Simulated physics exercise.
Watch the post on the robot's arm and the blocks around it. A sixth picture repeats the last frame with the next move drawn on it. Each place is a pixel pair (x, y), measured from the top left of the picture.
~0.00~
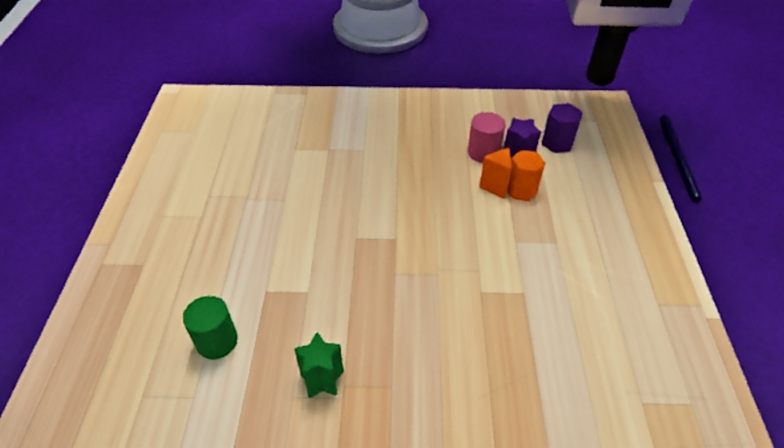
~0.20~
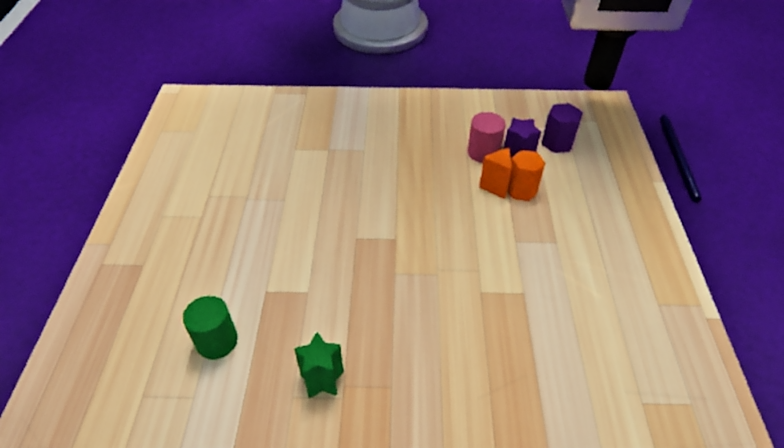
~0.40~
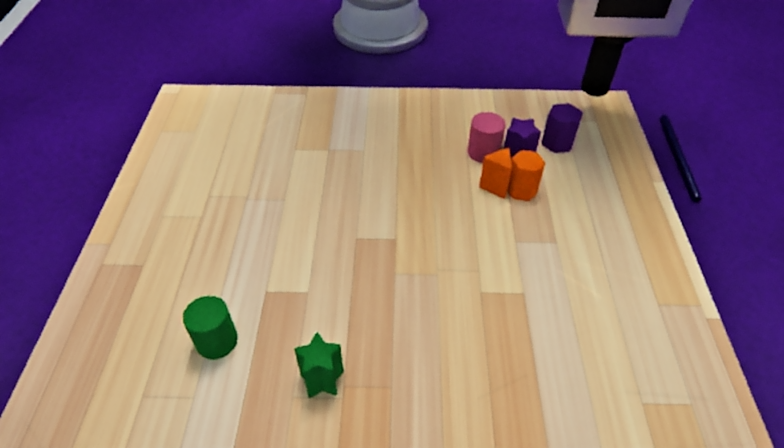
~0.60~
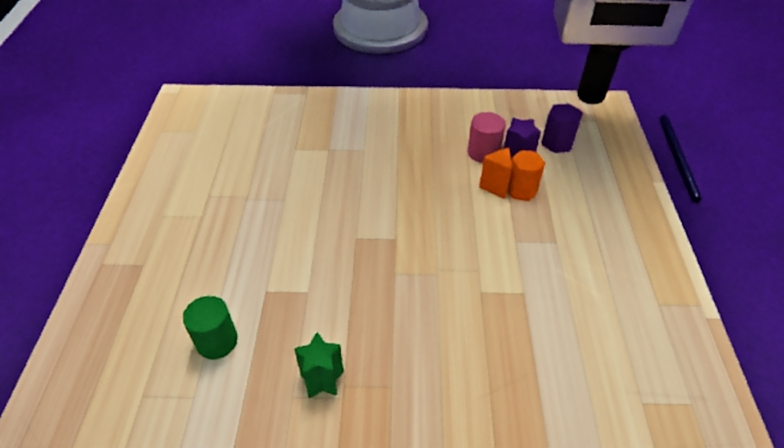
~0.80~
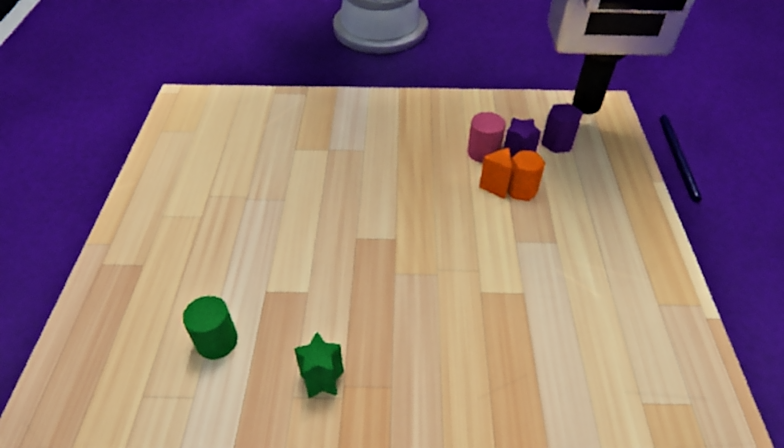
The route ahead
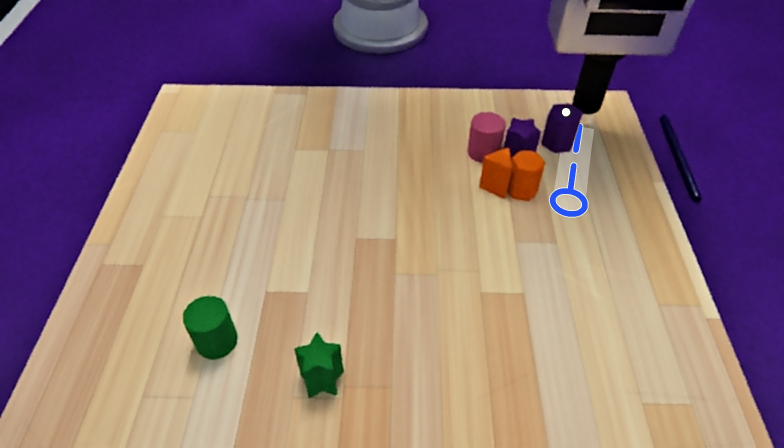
At first, a dark post on a robot arm hovers at the upper right of a wooden board, near a cluster of pink, purple and orange blocks. The post then moves slightly down and left, drawing close to the purple six-sided block, while all the blocks, including two green ones, stay still.
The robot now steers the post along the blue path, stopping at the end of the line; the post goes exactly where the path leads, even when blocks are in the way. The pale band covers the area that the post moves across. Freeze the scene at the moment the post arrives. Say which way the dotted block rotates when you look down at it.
Seen from overhead, it turns clockwise.
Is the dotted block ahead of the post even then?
No, I don't think so.
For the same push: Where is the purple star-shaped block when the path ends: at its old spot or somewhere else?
Left where it is.
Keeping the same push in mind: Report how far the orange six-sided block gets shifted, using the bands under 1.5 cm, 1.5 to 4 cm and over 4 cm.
Short, under 1.5 cm.
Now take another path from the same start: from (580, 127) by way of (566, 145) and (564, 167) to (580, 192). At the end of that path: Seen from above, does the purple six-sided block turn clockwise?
Yes.
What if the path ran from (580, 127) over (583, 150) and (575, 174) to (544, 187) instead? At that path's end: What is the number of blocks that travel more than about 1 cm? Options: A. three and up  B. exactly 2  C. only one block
Correct choice: C.
The line goes in a line from (580, 127) to (569, 202); the dot is on the purple six-sided block.
On the path given first. One third of the way, post (582, 131); purple six-sided block (555, 122), turned 40° clockwise.
Two thirds of the way, post (579, 156); purple six-sided block (552, 124), turned 50° clockwise.
At the end, post (575, 183); purple star-shaped block unmoved; orange six-sided block unmoved; purple six-sided block (552, 124), turned 50° clockwise.
